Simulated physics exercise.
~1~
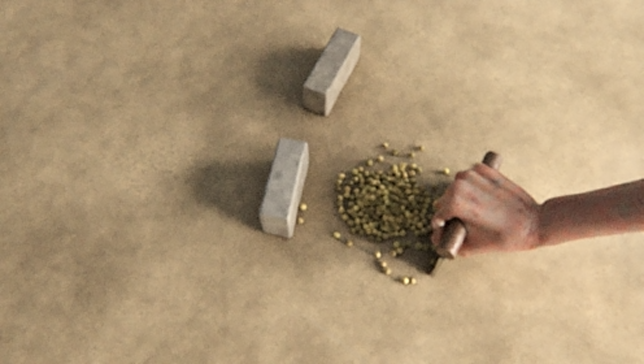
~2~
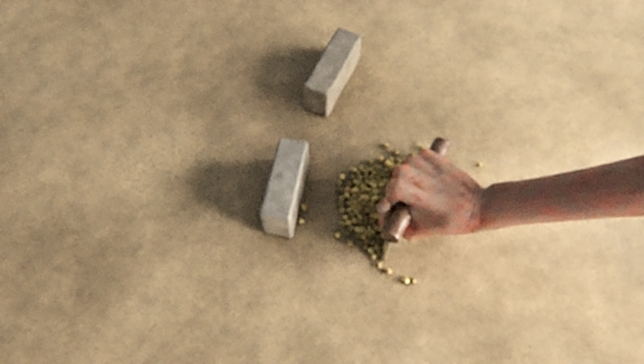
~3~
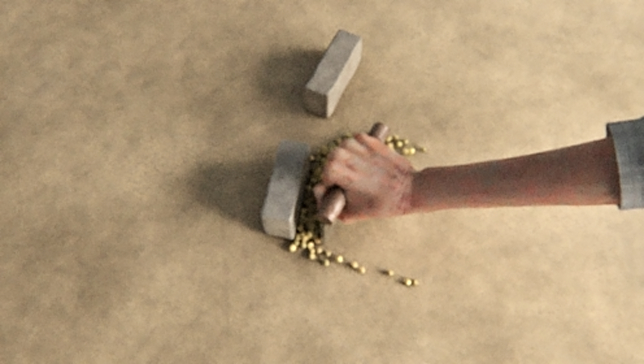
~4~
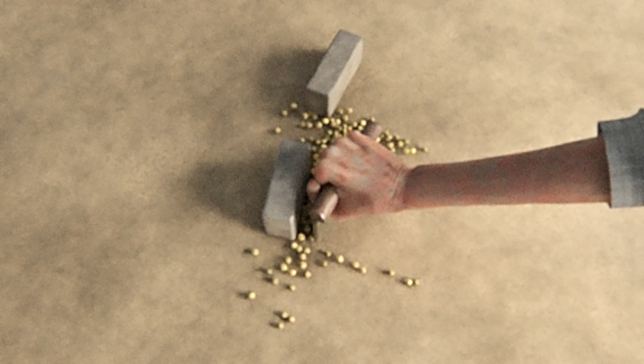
To begin with, a heap of small yellowish beans lies on a tan surface, to the right of two grey blocks, while a hand grips the brown handle of a scraper at the heap's right side. The hand pushes the scraper left into the beans, driving them toward the nearer block. The beans crowd against that block, and some trail out below the blade. As the push slows, beans spread up toward the gap and down around the block's lower end. It ends with the hand still beside the block and beans scattered above and below.
